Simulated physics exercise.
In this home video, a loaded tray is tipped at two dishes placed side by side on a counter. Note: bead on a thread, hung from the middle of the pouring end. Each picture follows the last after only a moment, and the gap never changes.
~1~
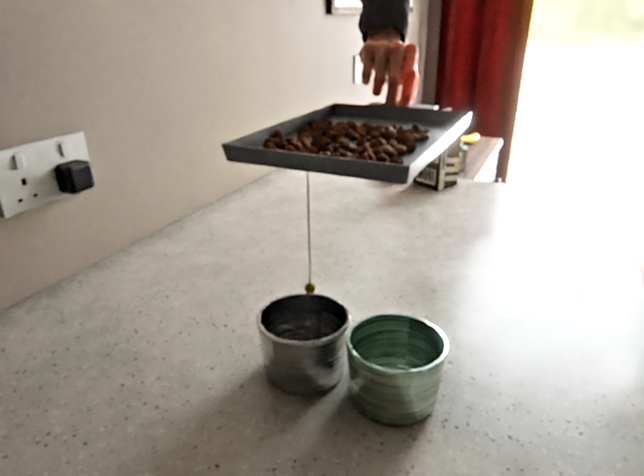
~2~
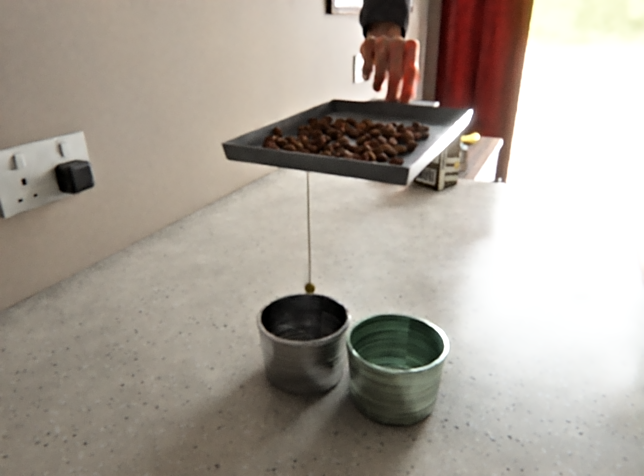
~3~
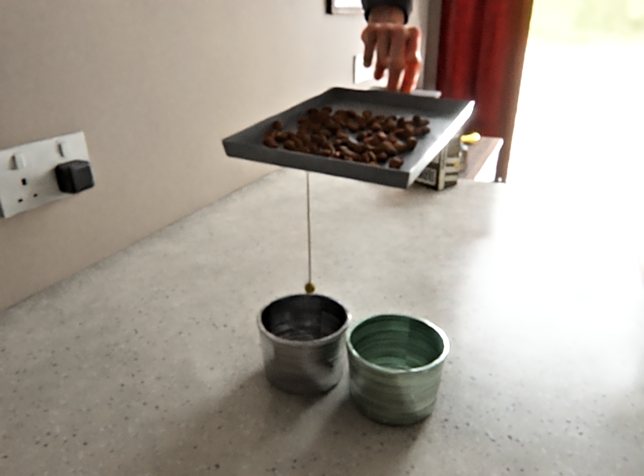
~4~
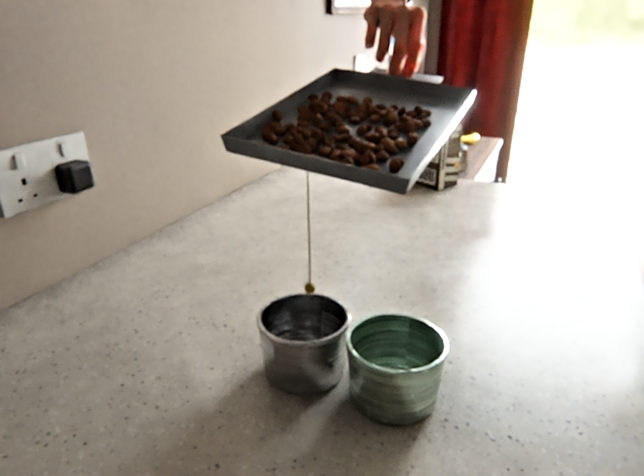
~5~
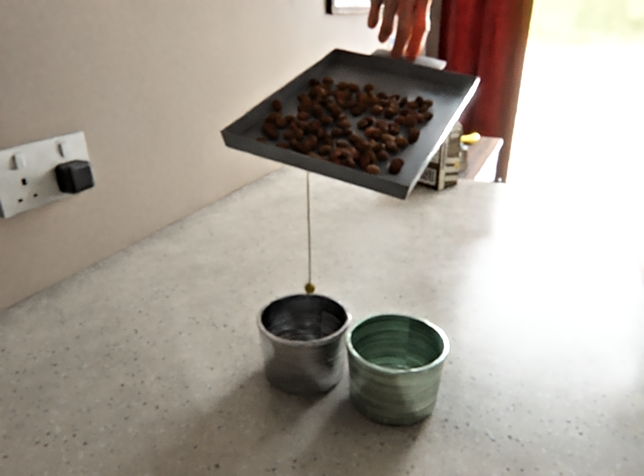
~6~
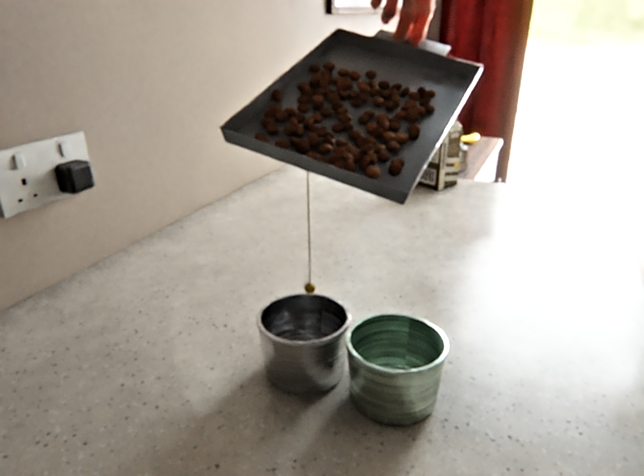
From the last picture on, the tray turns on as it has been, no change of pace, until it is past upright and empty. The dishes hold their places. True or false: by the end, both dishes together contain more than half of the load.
True.
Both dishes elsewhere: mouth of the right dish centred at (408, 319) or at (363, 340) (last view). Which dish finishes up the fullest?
First try, the dish to the right; second try, the dish to the right.
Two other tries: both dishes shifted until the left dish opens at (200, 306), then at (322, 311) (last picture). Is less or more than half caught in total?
First place: Short of half; second place: Beyond half.
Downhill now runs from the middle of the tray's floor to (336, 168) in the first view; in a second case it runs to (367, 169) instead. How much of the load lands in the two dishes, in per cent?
Somewhere close to 50 % the first time, 80 % the second.
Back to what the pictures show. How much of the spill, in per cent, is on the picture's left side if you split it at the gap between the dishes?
I'd put it at around 20 per cent.
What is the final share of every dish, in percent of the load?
Estimate - left dish 0 percent, right dish 70 percent.
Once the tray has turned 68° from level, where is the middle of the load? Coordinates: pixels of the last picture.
The load is centred near (373, 147).
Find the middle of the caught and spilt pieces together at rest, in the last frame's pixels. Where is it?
Close to (391, 378), more or less.
Shortly afterwards, tray tipped steeply; all but a few on the tray; only a few in the air.
Next, tray tipped past a quarter turn; a little on the tray; the bulk in the right dish; a little in the left dish; a little outside both; a little in the air.
Some moments later, tray tipped past a quarter turn; the bulk in the right dish; a little in the left dish; near a quarter outside both.
In the end, tray tipped past a quarter turn; the bulk in the right dish; a little in the left dish; near a quarter outside both.
